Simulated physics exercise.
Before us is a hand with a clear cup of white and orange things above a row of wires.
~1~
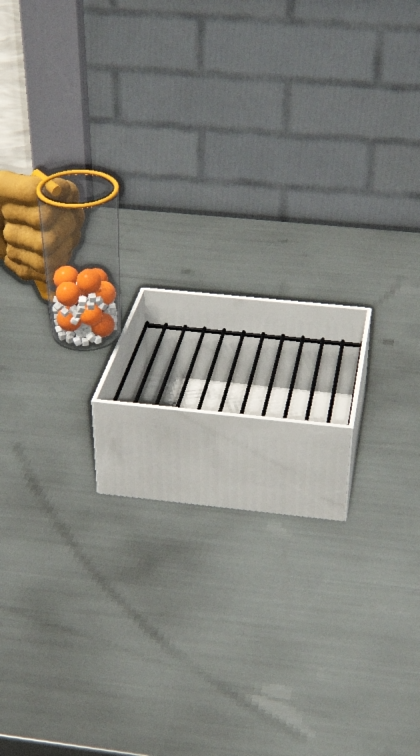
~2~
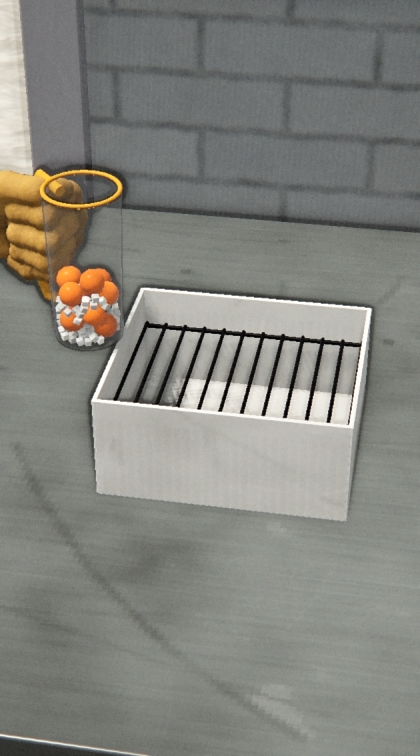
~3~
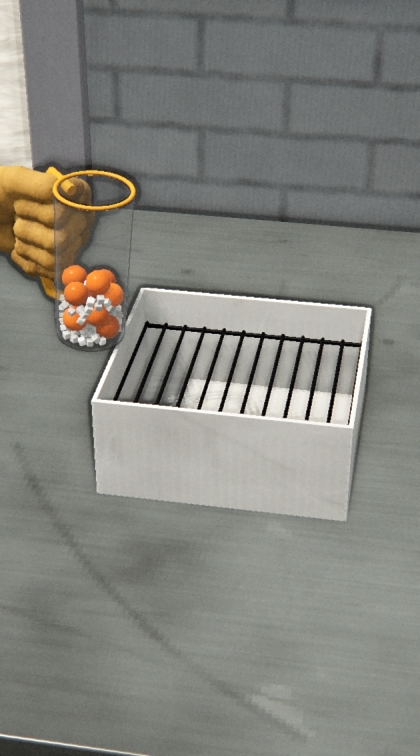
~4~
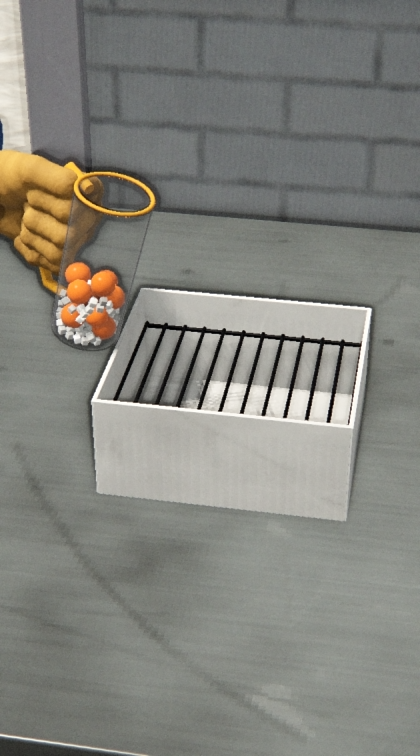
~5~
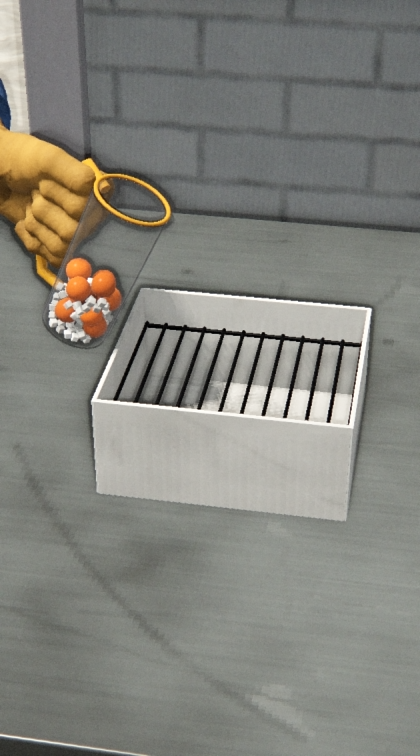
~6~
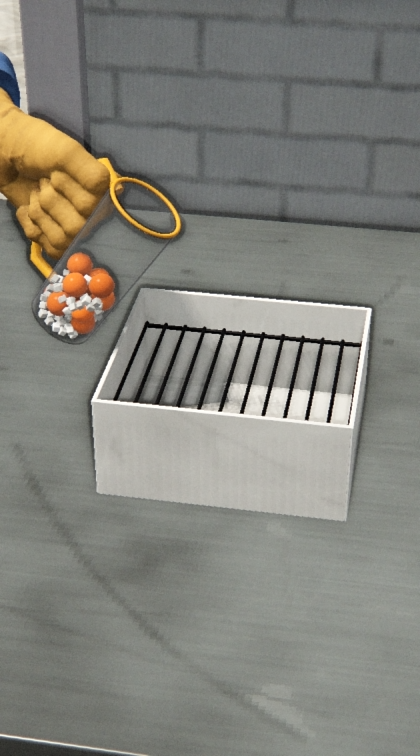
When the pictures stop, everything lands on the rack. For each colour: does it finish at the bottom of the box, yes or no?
White ones: Yes; orange ones: No.
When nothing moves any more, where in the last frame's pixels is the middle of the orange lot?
About (189, 401).
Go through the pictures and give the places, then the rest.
Cup near (82, 263), upright; rack near (312, 394), 12 wires across; white small cubes near (78, 308), narrower than the gaps; orange sweets near (82, 298), wider than the gaps, in the first frame.
Cup near (85, 263), upright; orange ones near (85, 298), in the second frame.
Cup near (92, 264), tipped 4°; white ones near (84, 308), in the third frame.
Cup near (99, 264), tipped 14°; orange ones near (90, 297), in the fourth frame.
Cup near (103, 265), tipped 24°; white ones near (77, 301), in the fifth frame.
Cup near (103, 265), tipped 35°; rack near (312, 394); white ones near (69, 295); orange ones near (80, 290), in the sixth frame.
Then, 0.31 s on from there, white ones, the whole lot in the cup; orange ones, the whole lot in the cup.
Then, 0.63 s on from there, white ones, the whole lot in the cup; orange ones, the whole lot in the cup.
Then, 1.02 s on from there, white ones, near two thirds in the cup, near a third on or over the wires, a little under the rack; orange ones, near a quarter in the cup, the bulk on or over the wires.
In the end, white ones, the whole lot under the rack; orange ones, the whole lot on the wires, none at all under the rack.
